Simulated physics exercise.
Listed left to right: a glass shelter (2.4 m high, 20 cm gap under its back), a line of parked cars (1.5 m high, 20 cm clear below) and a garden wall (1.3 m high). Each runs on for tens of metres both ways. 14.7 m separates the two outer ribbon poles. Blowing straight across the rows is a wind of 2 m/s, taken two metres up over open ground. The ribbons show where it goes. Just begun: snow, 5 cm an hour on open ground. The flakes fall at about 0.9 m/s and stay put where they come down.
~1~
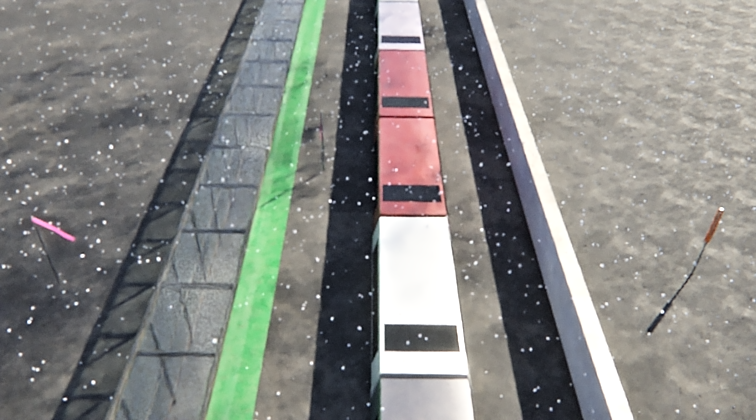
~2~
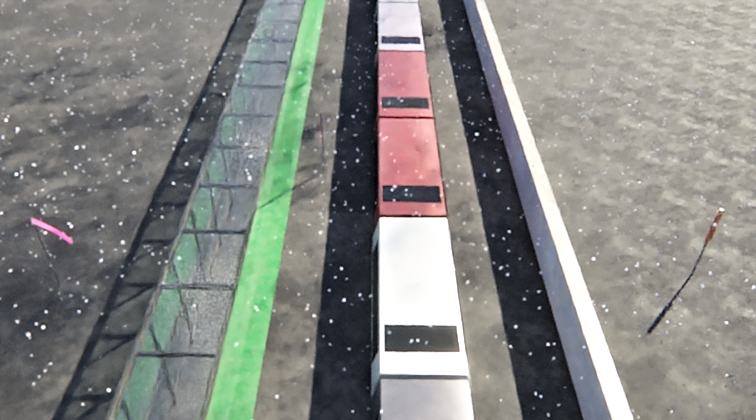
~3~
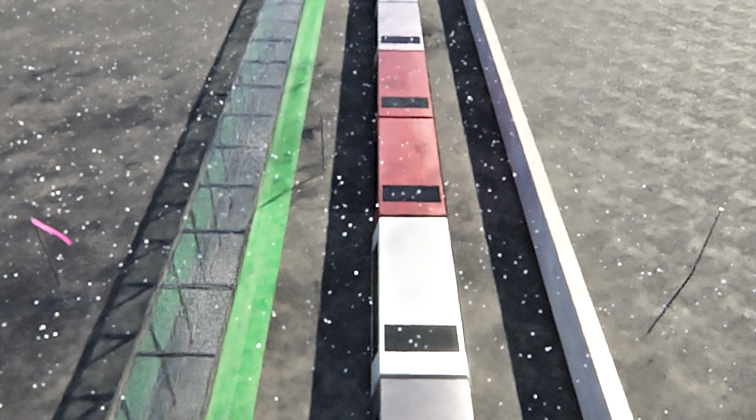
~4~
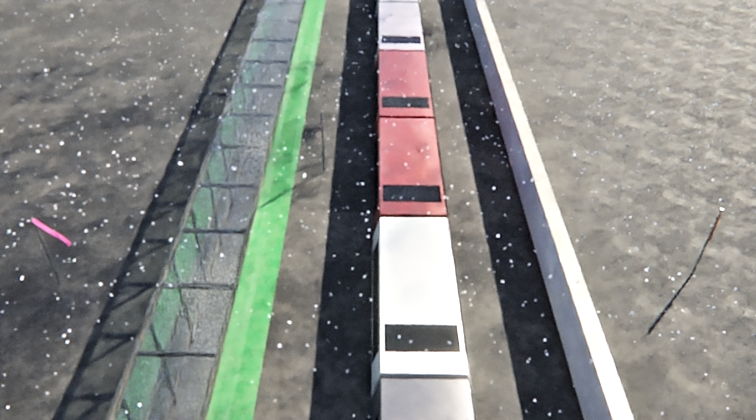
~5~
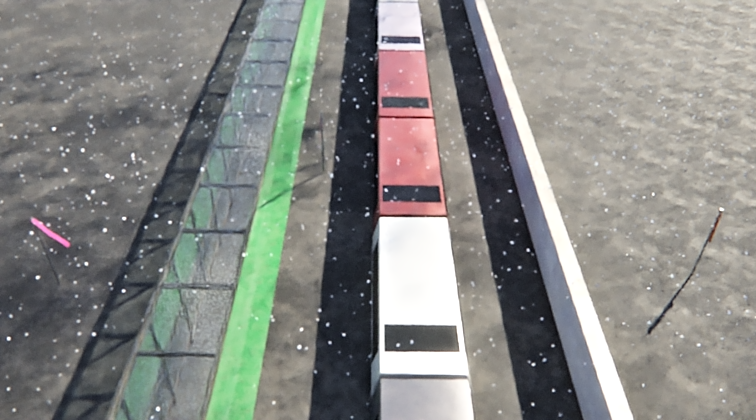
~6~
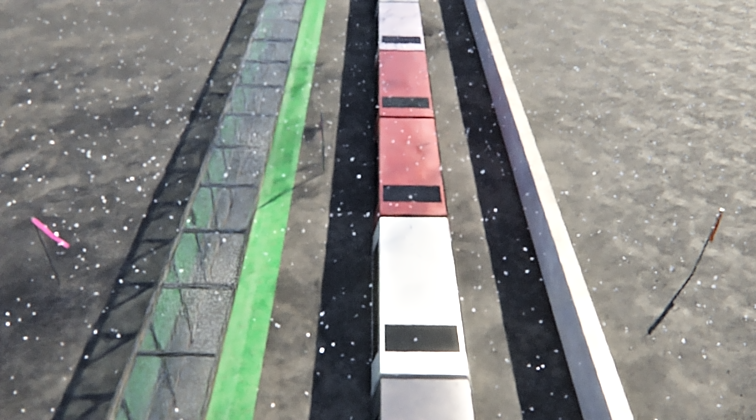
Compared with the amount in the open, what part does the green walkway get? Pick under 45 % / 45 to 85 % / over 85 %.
The green walkway gets not even 45 % of the open amount.
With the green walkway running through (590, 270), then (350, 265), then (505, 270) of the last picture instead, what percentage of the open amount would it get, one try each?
Try 1: Near 100 %; try 2: Near 80 %; try 3: Near 90 %.
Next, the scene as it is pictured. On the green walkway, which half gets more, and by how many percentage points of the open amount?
It's the side on the right, by some 15 points.
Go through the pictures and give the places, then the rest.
The left ribbon ends at (74, 240), leaning 50 degrees to the right, in the first frame.
The right ribbon ends at (707, 242), hanging almost straight and the green one passes (258, 265), in the second frame.
Above the rows the flakes slant 75 degrees from upright, towards the right and the top of the garden wall crosses (543, 187), in the third frame.
The left ribbon ends at (70, 245), leaning 40 degrees to the right and the green one passes (272, 200), in the fourth frame.
The right ribbon ends at (709, 242), hanging almost straight and above the rows the flakes slant 75 degrees from upright, towards the right, in the fifth frame.
The top of the line of parked cars crosses (411, 179), in the sixth frame.
In 10 minutes the green walkway collects 1 mm against 8 mm in the open.
In 30 minutes the green walkway collects 2 mm against 25 mm in the open.
In 60 minutes the green walkway collects 4 mm against 50 mm in the open, so the green walkway has 7 % of the open amount; the left half of it has 0 %, the right half 15 %.
